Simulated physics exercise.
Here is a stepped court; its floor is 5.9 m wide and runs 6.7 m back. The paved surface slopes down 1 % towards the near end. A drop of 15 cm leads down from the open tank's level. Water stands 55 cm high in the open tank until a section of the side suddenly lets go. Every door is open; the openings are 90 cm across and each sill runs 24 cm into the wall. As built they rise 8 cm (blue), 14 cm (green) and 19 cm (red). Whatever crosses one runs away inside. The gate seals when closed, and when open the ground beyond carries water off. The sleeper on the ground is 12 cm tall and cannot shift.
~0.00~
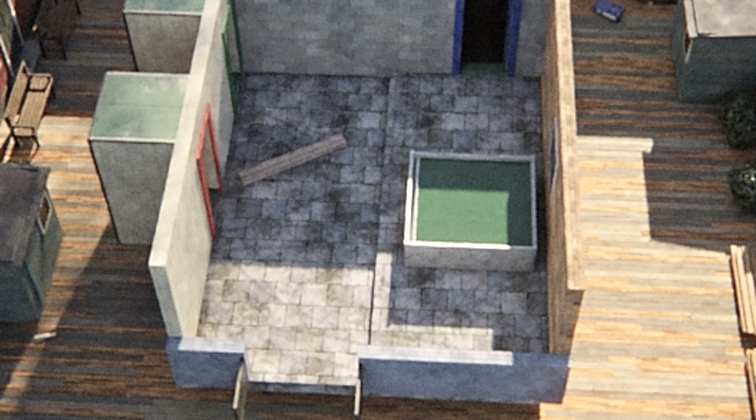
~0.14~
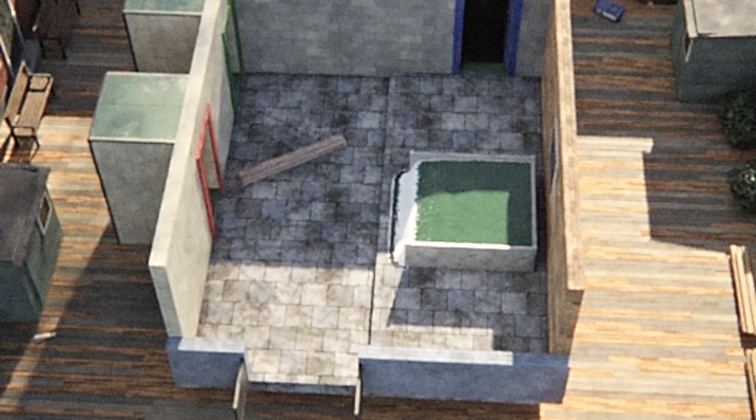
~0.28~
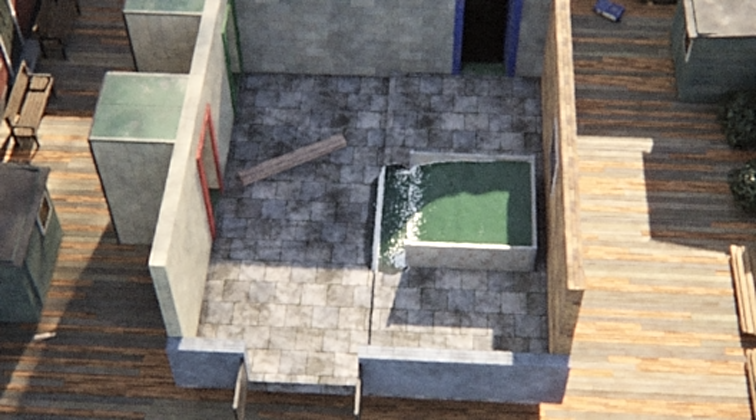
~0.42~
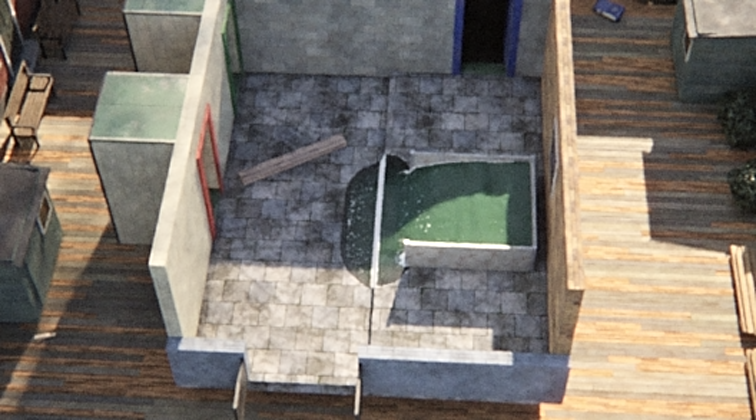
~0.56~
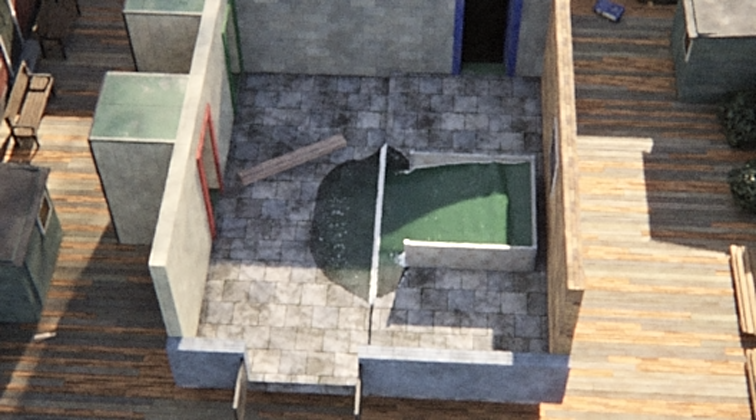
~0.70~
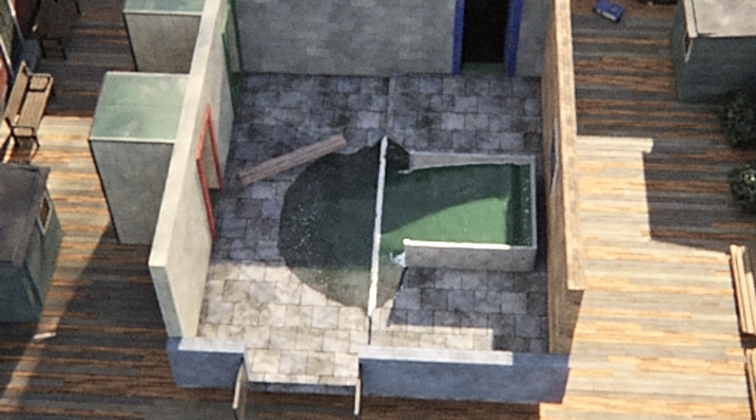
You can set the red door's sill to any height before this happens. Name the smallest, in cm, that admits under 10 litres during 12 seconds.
It would have to be roughly 32 cm high.
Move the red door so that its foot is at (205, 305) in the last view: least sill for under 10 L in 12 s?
Roughly 18 cm.
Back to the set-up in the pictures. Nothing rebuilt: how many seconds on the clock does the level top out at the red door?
Near 2.2 s.
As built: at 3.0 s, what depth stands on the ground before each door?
Depths in cm: Blue 0, green 4, red 30.
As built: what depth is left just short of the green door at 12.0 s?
About 5.5 cm.
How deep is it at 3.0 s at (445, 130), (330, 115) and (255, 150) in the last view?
About 0, 1 and 8 cm.
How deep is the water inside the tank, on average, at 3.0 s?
Roughly 14 cm on average.
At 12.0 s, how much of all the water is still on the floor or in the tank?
Some 60 per cent remains.
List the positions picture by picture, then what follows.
The first frame shows still water, 55 cm deep, in the open tank at (471, 202); the red door at (211, 179) is dry.
In the second frame, water pours out at (411, 213) and has run 0.2 m, to (394, 261); about 7 cm deep outside, 55 cm at the back.
In the third frame, the front is at (371, 262), 0.7 m from the gap at (411, 214); 1.3 m2 of floor is wet, 55 cm left at the back.
In the fourth frame, the front is at (345, 244), 1.1 m from the gap at (411, 214); 2.5 m2 of floor is wet, 55 cm left at the back.
In the fifth frame, water pours out at (411, 214) and has run 1.7 m, to (316, 232); about 7 cm deep outside, 54 cm at the back.
In the sixth frame, the front is at (285, 239), 2.2 m from the gap at (411, 214); 5.8 m2 of floor is wet, 48 cm left at the back; the red door at (211, 179), 3.5 m from the gap, is still 1.3 m from the nearest water.
After 1.4 s water covers 30 % of the floor, deepest (28 cm) near (216, 225); 28 cm at the red door, 0 litres in over its 19 cm sill.
After 3.0 s water covers 50 % of the floor, deepest (36 cm) near (192, 365); 30 cm at the red door, 98 litres in over its 19 cm sill.
After 12.0 s water covers 60 % of the floor, deepest (14 cm) near (192, 365); 5 cm at the red door, 128 litres in over its 19 cm sill.
At the red door as built, the water arrived by 1.1 s and peaked near 35 cm at 2.2 s.
Run again over the same 12 s with other heights there, 26 litres in over 28 cm, 1 litre over 37.5 cm. The limit of 10 litres is kept from about 32 cm up.
